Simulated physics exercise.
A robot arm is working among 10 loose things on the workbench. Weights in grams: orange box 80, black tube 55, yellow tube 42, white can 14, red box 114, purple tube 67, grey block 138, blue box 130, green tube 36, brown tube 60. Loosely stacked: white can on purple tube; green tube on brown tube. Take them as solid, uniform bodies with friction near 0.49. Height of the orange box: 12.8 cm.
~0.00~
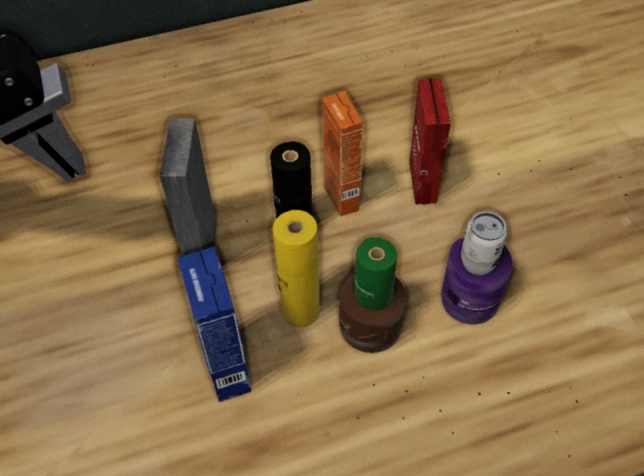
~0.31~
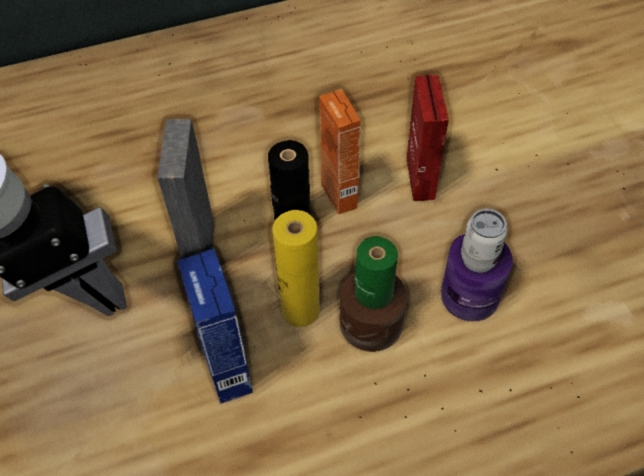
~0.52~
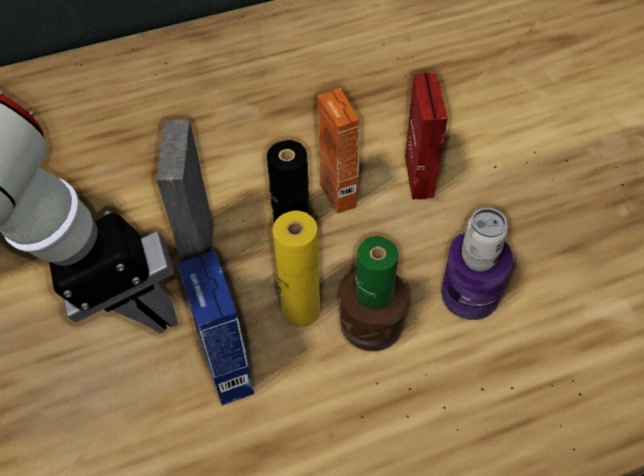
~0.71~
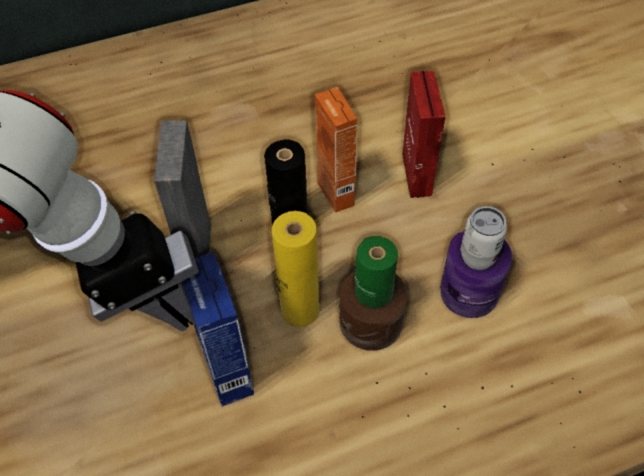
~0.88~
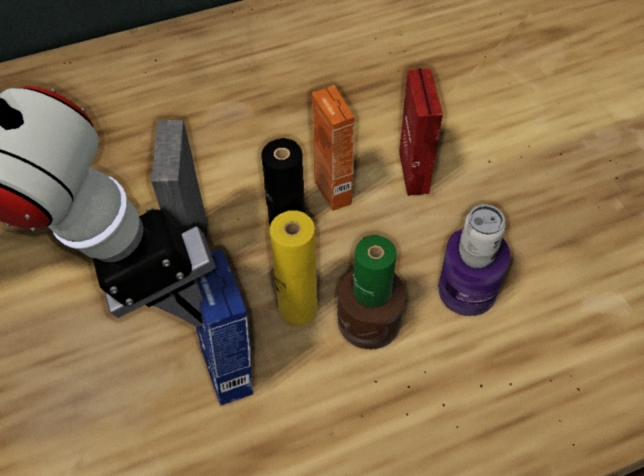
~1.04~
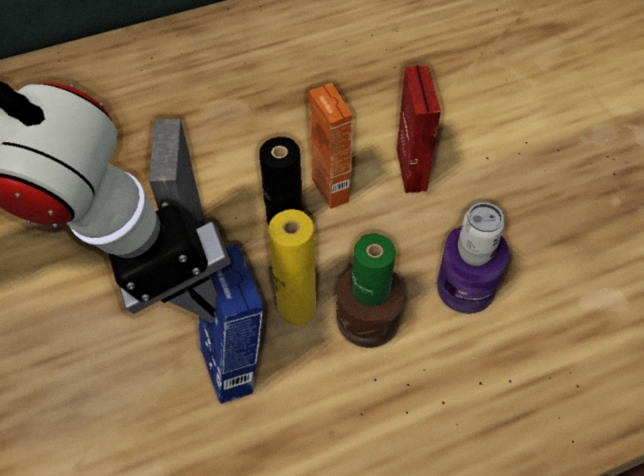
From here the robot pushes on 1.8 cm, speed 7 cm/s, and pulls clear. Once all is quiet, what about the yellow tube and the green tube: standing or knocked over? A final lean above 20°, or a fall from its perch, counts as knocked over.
The yellow tube ends down; the green tube ends down.
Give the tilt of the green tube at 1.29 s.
About 0°.
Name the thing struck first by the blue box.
It is the yellow tube.
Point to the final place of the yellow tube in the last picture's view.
Near (338, 222).
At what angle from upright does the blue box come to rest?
Some 60° off upright.
After 1.29 s, leaning blue box 19°.
After 1.59 s, yellow tube and blue box touch at 1.32 s; green tube and blue box touch at 1.54 s; leaning blue box 57°, yellow tube 43°, green tube 11°.
After 2.04 s, brown tube and blue box touch at 1.62 s; green tube and white can touch at 1.70 s; leaning yellow tube 90°, green tube 90°, blue box 61°.
At rest, past 20° or fallen, blue box, yellow tube and green tube. Standing, grey block, brown tube, purple tube, black tube, orange box, red box and white can.
